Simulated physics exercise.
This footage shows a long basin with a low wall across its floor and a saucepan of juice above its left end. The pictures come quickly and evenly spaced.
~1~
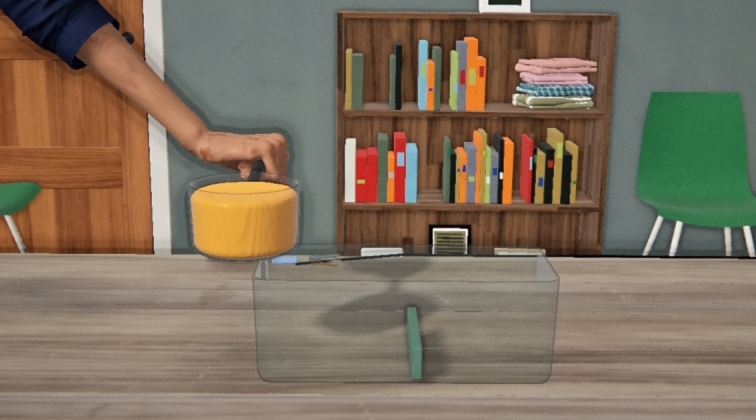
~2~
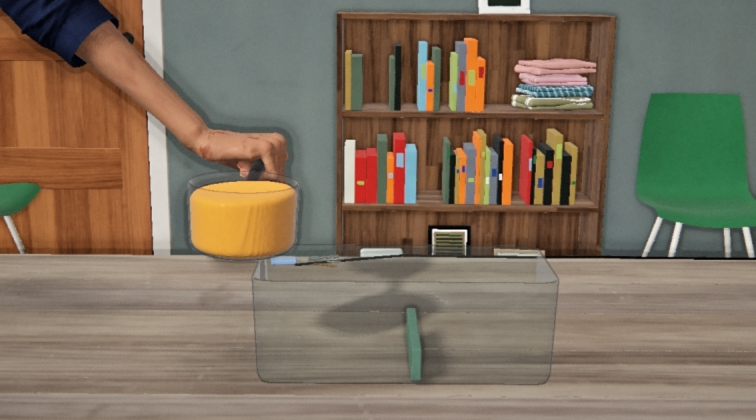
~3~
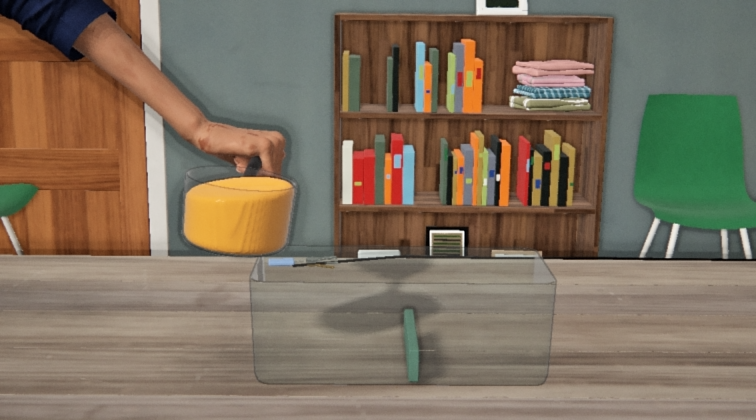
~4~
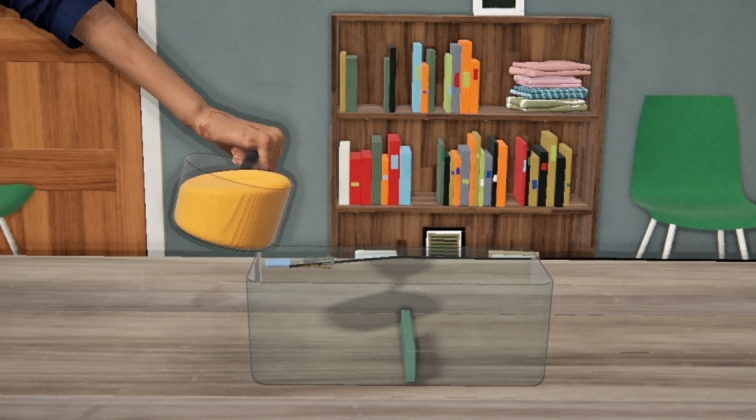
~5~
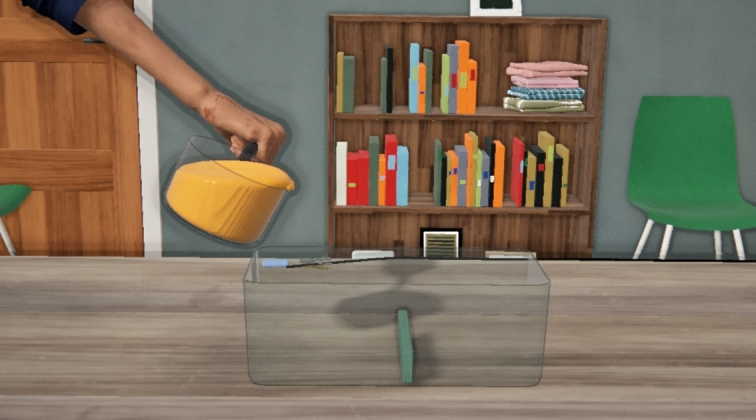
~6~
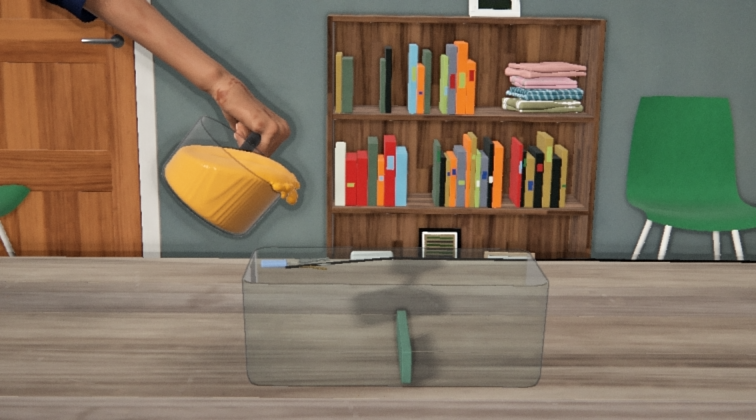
A hand reaching in from the upper left holds a clear saucepan of orange-yellow juice above the left end of a long transparent basin with a low green wall across its floor. The basin stands on a grey-brown wooden table, seen from the front, before a bookshelf, green chairs and a wooden door. The hand tilts the pan rightward until juice bulges over its lip, while the view shifts very slightly.
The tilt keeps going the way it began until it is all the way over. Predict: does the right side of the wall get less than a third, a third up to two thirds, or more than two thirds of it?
It gets less than a third.
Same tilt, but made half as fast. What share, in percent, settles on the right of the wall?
It comes to some 15 per cent.
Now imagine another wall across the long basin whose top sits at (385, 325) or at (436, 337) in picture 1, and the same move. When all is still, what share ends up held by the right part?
65 % then 25 %.
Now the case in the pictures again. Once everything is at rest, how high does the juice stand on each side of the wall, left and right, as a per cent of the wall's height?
I get 50 % for the left and 20 % for the right.
A moment on, the saucepan is tipped right over and 34 per cent is still to pour, 15 is left of the wall and 0 right of it.
Next, the saucepan is tipped right over and 1 per cent is still to pour, 70 is left of the wall and 21 right of it.
Then the saucepan is tipped right over and 0 per cent is still to pour, 67 is left of the wall and 19 right of it.
Later the saucepan is tipped right over and 0 per cent is still to pour, 73 is left of the wall and 21 right of it.
Finally, 72 per cent lies left of the wall, 23 right of it and 5 outside.
